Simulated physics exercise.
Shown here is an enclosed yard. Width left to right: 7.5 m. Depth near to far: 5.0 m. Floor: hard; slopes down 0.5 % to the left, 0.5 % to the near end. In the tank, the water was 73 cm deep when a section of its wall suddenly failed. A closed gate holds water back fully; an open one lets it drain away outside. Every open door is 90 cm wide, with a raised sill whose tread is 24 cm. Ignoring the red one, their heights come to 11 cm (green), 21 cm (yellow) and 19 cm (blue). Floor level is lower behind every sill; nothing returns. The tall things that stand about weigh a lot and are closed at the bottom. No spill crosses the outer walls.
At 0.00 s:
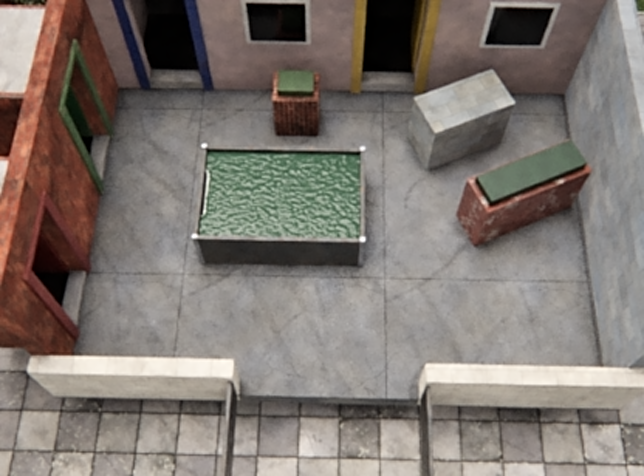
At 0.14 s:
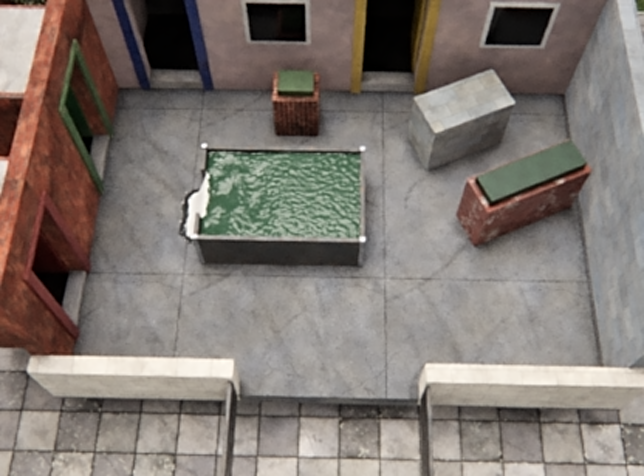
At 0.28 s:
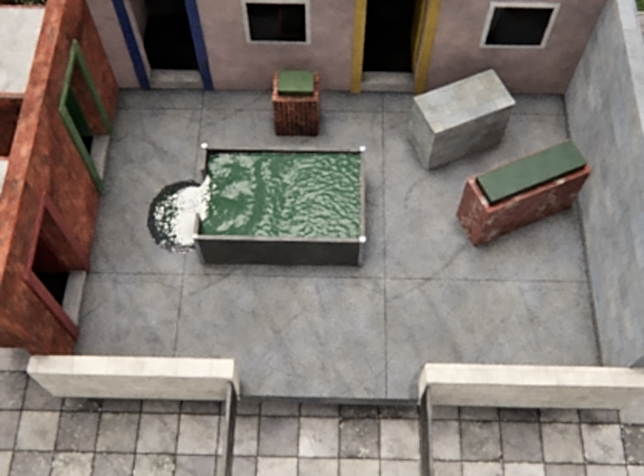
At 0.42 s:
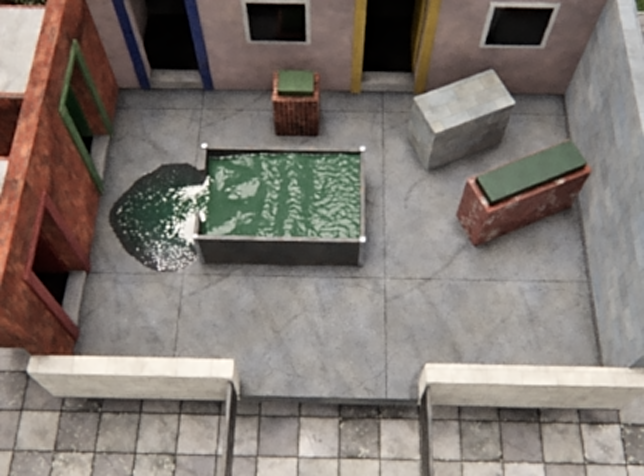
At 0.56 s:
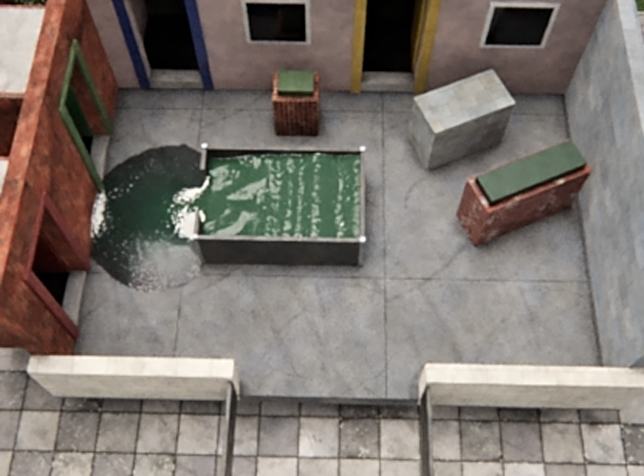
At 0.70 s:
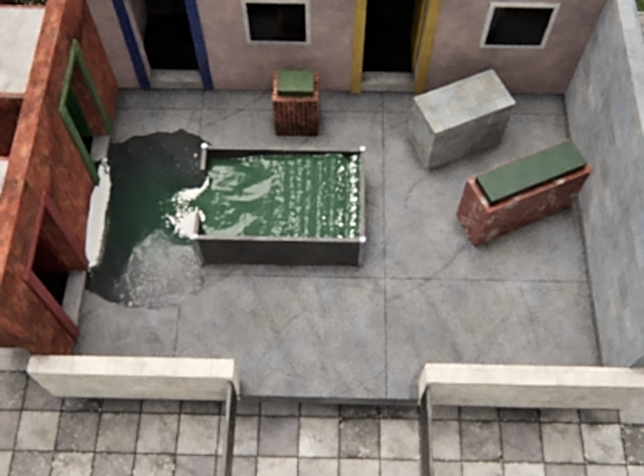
Green water bursts through the left end of a dark rectangular tank in a grey-floored walled yard, seen from a fixed, high viewpoint. Around it stand a small brick block with a green top behind, a pale grey block and a green-topped reddish one at right, and blue, yellow, green and red doorways. White foam spills out first, then a dark, rounded sheet spreads leftward to the red-brown wall and widens along it.
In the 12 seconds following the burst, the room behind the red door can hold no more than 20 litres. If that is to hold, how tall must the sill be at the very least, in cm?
Close to 14 cm is just enough.
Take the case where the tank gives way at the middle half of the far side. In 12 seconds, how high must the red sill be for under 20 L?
It should stand roughly 7.0 cm high.
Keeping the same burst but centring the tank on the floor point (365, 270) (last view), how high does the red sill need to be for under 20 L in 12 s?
About 23 cm.
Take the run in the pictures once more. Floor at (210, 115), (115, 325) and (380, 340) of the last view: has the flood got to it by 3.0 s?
In order: Soaked, soaked, untouched.
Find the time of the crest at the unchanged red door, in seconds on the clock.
Around 1.8 s.
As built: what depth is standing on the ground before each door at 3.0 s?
In cm - green: 21, yellow: 0, blue: 16, red: 14.
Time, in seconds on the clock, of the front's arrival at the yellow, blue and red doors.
The yellow door at 3.6 seconds, the blue door at 1.8 seconds, the red door at 0.8 seconds.
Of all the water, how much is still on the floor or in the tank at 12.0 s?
I'd put it at about 84 per cent.
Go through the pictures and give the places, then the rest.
The first picture shows still water, 73 cm deep, in the tank at (281, 195); the red door at (61, 273) is dry.
In the second picture, the gap is at (207, 208), the front 0.4 m out at (185, 231); the back of the tank holds 73 cm.
In the third picture, the front is at (154, 227), 0.8 m from the gap at (207, 209); 0.7 m2 of floor is wet, 73 cm left at the back.
In the fourth picture, the front is at (116, 220), 1.4 m from the gap at (207, 209); 1.8 m2 of floor is wet, 73 cm left at the back.
In the fifth picture, water pours out at (207, 209) and has run 1.7 m, to (92, 247); about 5 cm deep outside, 72 cm at the back.
In the sixth picture, the gap is at (207, 209), the front 1.9 m out at (96, 169); the back of the tank holds 64 cm; 0.3 m in a straight line remain to the red door at (61, 273).
After 1.4 s water covers 20 % of the floor, deepest (44 cm) near (202, 218); 18 cm at the red door, 5 litres in over its 9 cm sill.
After 3.0 s water covers 35 % of the floor, deepest (29 cm) near (70, 374); 14 cm at the red door, 42 litres in over its 9 cm sill.
After 12.0 s water covers 95 % of the floor, deepest (10 cm) near (70, 374); 7 cm at the red door, 67 litres in over its 9 cm sill.
At the red door as built, the water arrived by 0.9 s and peaked near 18 cm at 1.8 s.
With a sill of 11.5 cm, 39 litres would have come in within the 12 s; with 15.5 cm, 13 litres. So under 20 litres takes about 14 cm.
